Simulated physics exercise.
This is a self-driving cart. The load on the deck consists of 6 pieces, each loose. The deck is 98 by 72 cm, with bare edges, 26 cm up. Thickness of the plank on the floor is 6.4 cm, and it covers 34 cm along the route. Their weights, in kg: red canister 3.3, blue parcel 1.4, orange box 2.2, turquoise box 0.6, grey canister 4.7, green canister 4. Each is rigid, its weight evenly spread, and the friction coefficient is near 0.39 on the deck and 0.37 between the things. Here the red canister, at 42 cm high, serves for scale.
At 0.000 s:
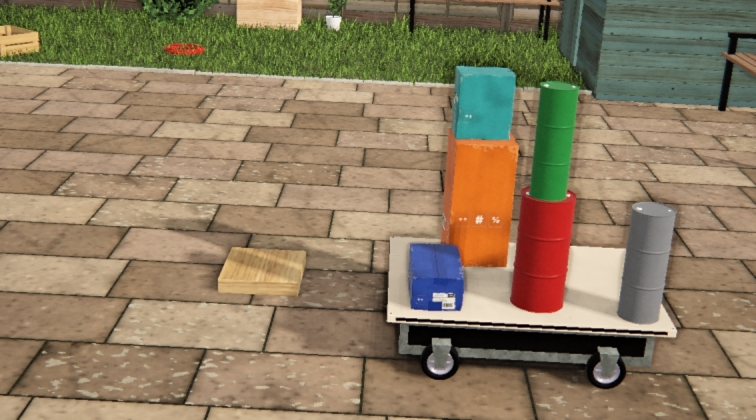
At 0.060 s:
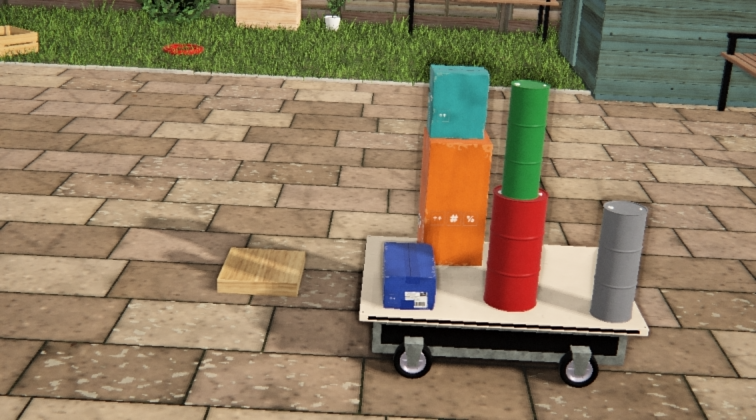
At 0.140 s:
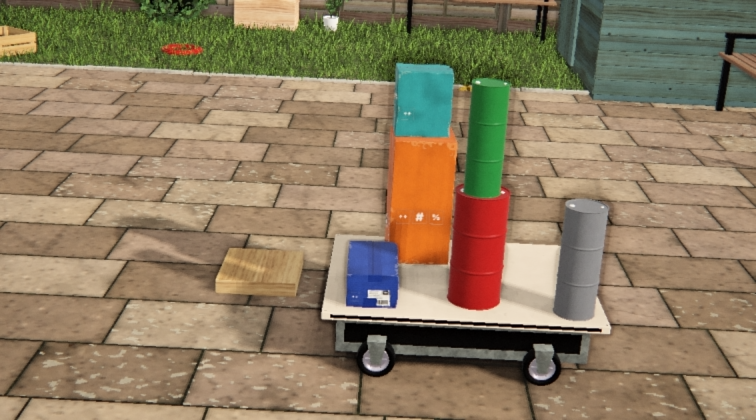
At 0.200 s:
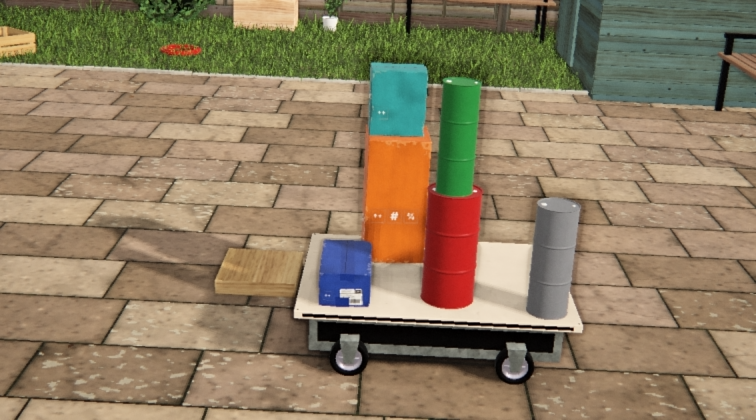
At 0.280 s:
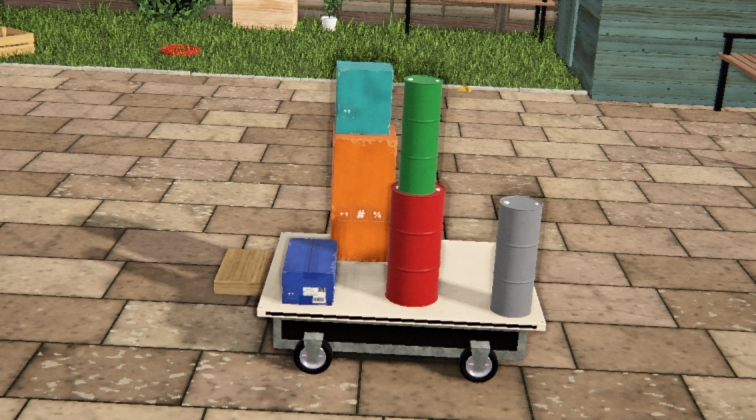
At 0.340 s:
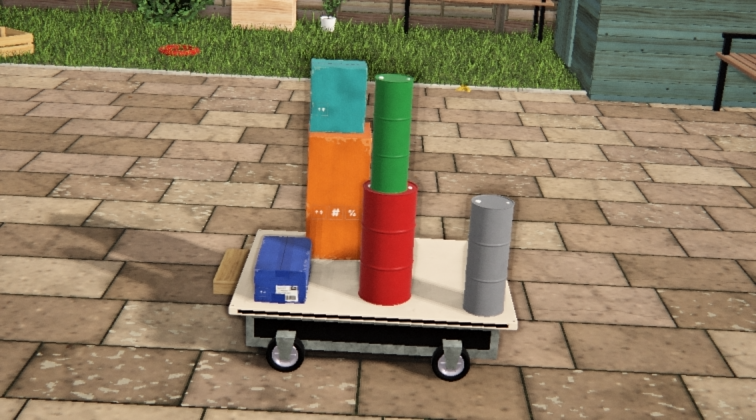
On a paved yard, a cart loaded with boxes and canisters rolls left, steadily covering a wooden plank from view.
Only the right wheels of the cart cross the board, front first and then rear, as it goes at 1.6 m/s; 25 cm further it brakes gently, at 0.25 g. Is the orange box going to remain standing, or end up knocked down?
It ends up knocked down.
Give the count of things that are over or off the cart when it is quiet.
The answer is 5.
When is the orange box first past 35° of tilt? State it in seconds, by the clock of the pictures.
Near 0.6 s.
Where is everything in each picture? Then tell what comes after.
In the first frame, cart 0 cm along; orange box (478, 198); red canister (543, 249).
In the second frame, cart 10 cm along; turquoise box (457, 102); grey canister (618, 262).
In the third frame, cart 22 cm along; green canister (486, 138); red canister (478, 246).
In the fourth frame, cart 32 cm along; blue parcel (346, 272); turquoise box (397, 100).
In the fifth frame, cart 45 cm along; grey canister (516, 257); green canister (420, 135).
In the sixth frame, cart 54 cm along; orange box (338, 190); red canister (388, 241).
After 0.84 s, cart 134 cm along; orange box 52° off upright near (179, 173); turquoise box 25° off upright; green canister 16° off upright.
After 1.34 s, cart 208 cm along; red canister, turquoise box and green canister now off the cart; orange box on its side; grey canister 51° off upright.
In the end (2.2 s), off the cart and tipped over, red canister, turquoise box and green canister; toppled on the deck, orange box and grey canister; blue parcel under 10 cm from the start.
